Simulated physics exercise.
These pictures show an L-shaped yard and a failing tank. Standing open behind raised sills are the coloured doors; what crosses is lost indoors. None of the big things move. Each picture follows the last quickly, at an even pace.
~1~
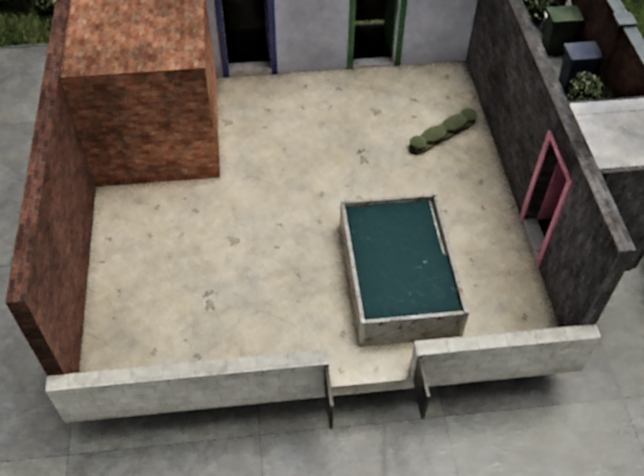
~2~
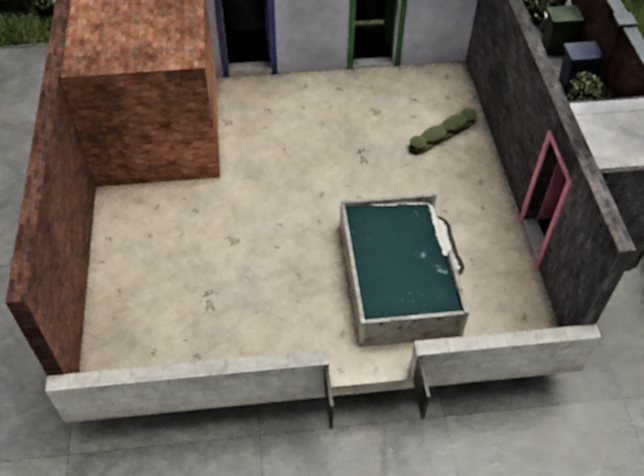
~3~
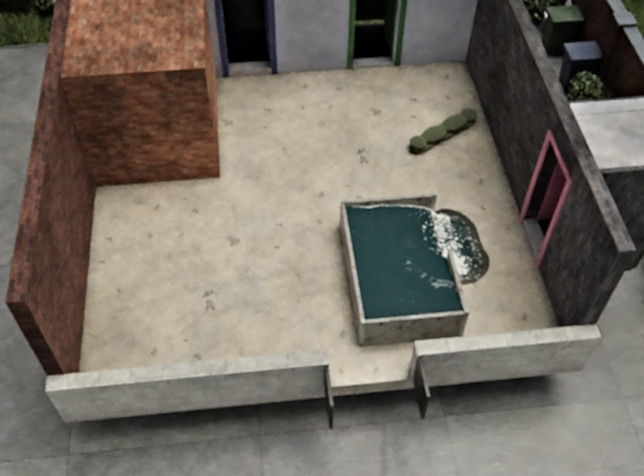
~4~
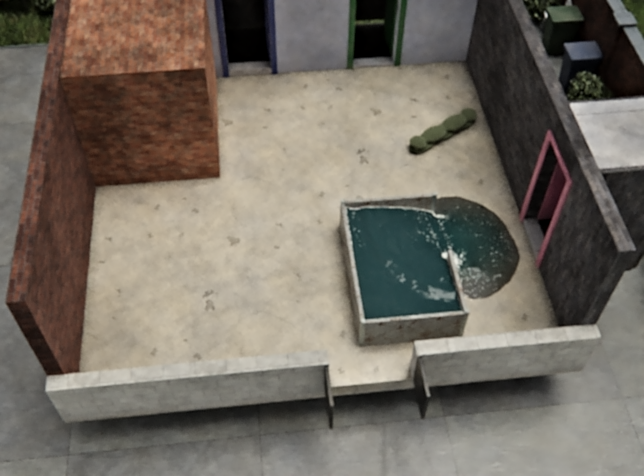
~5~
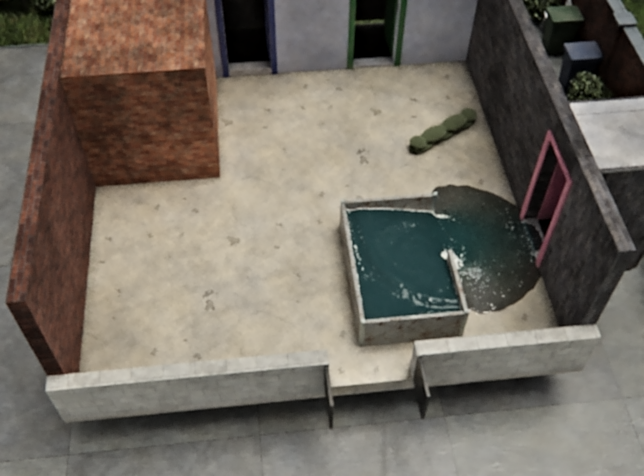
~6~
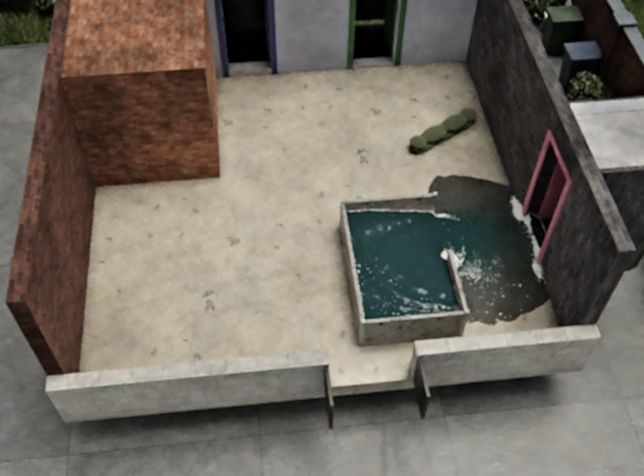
Water broke out through the right side of an open tank in a walled yard, spread across the pale floor in a widening dark pool, and reached the wall by the pink-framed door.
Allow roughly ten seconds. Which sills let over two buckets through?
The green door keeps to the limit; the blue door keeps to the limit; the pink door goes over the limit.
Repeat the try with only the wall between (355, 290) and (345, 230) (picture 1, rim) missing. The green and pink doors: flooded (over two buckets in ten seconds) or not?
Result - green door does not reach it, pink door does not reach it.
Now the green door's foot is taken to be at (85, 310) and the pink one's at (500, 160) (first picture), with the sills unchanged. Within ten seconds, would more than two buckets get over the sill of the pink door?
For the pink door, the answer is that it crosses the line.
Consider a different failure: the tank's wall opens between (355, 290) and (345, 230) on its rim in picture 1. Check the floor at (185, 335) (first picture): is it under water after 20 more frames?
Verdict: Under water.
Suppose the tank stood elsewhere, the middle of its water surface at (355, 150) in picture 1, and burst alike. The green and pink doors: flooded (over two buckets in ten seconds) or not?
As far as I can tell, the green one tops the mark while the pink one remains below the mark.
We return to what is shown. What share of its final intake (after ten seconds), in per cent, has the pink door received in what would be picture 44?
Share at that point: Roughly 95 %.
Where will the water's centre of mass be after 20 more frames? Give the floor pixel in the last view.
Near pixel (443, 240).
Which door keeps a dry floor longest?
From what the pictures show, it's the blue one.
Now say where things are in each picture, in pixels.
The open tank at (401, 257) is whole and still, in the first picture.
The front is at a hidden place, out from the gap at (437, 239), in the second picture.
The front is at (482, 269), out from the gap at (437, 240), in the third picture.
The front is at (514, 258), out from the gap at (437, 242), in the fourth picture.
The front is at (538, 241), out from the gap at (437, 242), in the fifth picture.
The front is at (547, 293), out from the gap at (437, 241), in the sixth picture.
A moment on, water covers 10 % of the floor; the green door not reached, the blue door not reached, the pink door far over two buckets in.
Next, water covers 15 % of the floor; the green door not reached, the blue door not reached, the pink door far over two buckets in.
Then, water covers 30 % of the floor; the green door wet at the sill, nothing in, the blue door not reached, the pink door far over two buckets in.
Later, water covers 55 % of the floor; the green door wet at the sill, nothing in, the blue door wet at the sill, nothing in, the pink door far over two buckets in.
In the end, water covers 85 % of the floor; the green door wet at the sill, nothing in, the blue door wet at the sill, nothing in, the pink door far over two buckets in.
